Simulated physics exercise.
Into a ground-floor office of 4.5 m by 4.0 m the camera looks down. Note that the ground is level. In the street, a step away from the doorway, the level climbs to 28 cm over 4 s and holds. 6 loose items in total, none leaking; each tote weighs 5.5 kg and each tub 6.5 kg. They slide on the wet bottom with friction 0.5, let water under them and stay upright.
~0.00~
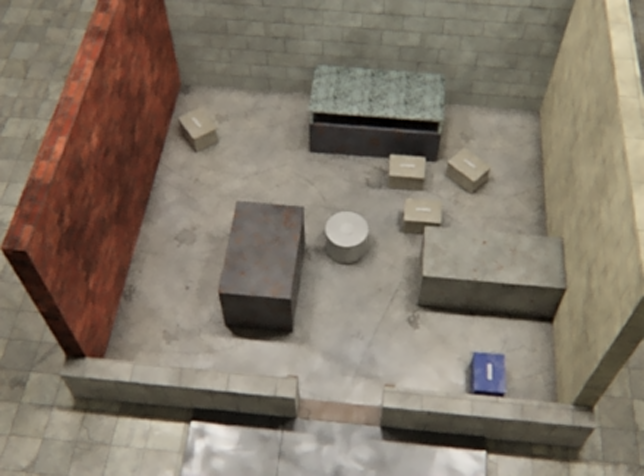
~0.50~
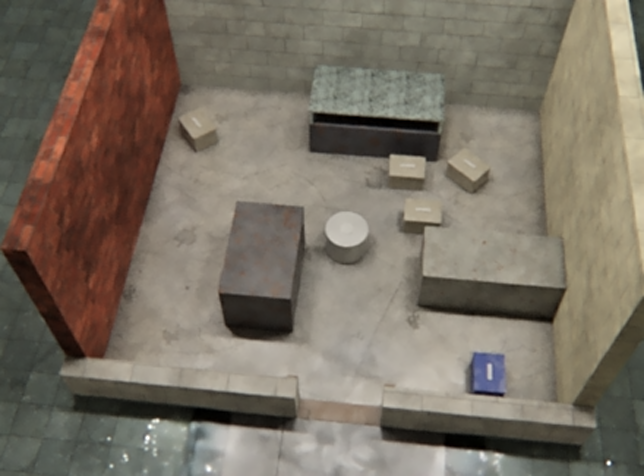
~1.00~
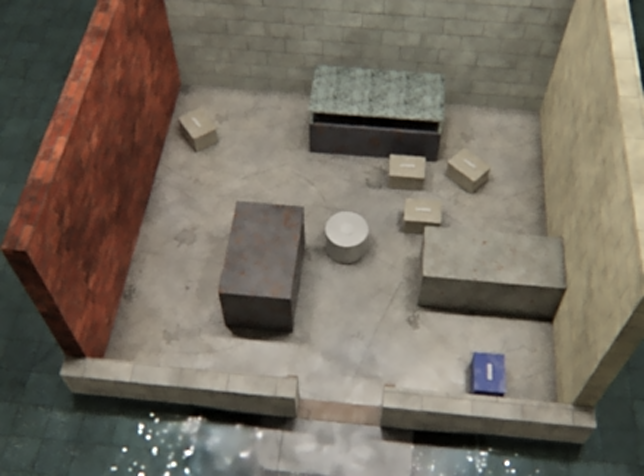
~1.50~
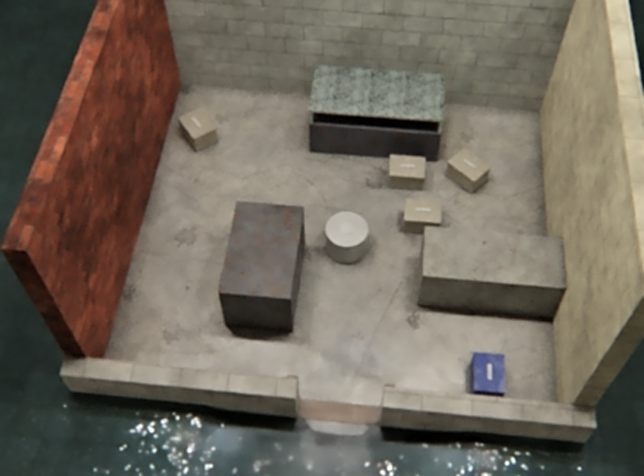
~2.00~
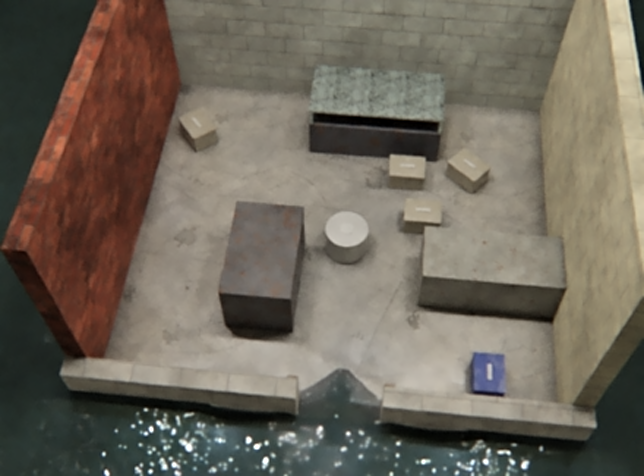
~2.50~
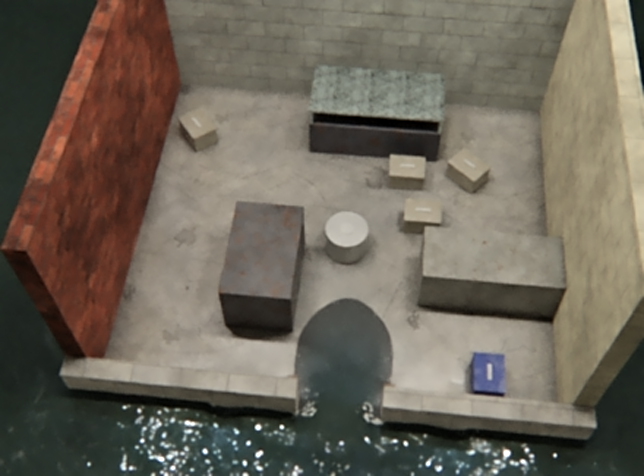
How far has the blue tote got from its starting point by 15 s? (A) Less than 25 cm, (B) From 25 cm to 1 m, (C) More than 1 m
From 25 cm to 1 m (B).
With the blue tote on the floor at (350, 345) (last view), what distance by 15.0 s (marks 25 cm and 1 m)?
Looks like it is swept a long way.
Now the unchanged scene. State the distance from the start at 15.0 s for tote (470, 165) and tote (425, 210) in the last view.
They sit 80 cm and 120 cm away, in the order given.
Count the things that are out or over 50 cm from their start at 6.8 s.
By my reckoning, 4.
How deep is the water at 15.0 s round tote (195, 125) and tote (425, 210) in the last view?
Roughly 14 and 14 cm.
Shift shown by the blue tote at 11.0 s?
It is about 60 cm out of place by then.
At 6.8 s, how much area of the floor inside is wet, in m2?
At that time the wet patch spans about 14 m2.
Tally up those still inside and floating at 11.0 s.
The number is 6.
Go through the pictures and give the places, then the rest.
In the first frame, the blue tote at (489, 372), on the bottom; water covers 0.0 m2; 0 of 6 have shifted.
In the second frame, the blue tote at (489, 372), on the bottom; 0.0 m2 under water; 0 of 6 have shifted.
In the third frame, the blue tote at (489, 372), on the bottom; 0.0 m2 under water; 0 of 6 have shifted.
In the fourth frame, the blue tote at (489, 372), on the bottom; water covers 0.0 m2; 0 of 6 have shifted.
In the fifth frame, the blue tote at (489, 372), on the bottom; water covers 0.1 m2; 0 of 6 have shifted.
In the sixth frame, the blue tote at (489, 372), on the bottom; 0.8 m2 under water; 0 of 6 have shifted.
After 3.5 s the blue tote is near (489, 372), 0.0 m from its start, aground; 0 afloat.
After 6.8 s the blue tote is near (483, 369), 0.1 m from its start, aground; 3 afloat.
After 11.0 s the blue tote is near (536, 334), 0.6 m from its start, afloat; 6 afloat.
After 15.0 s the blue tote is near (431, 330), 0.7 m from its start, afloat; 6 afloat.
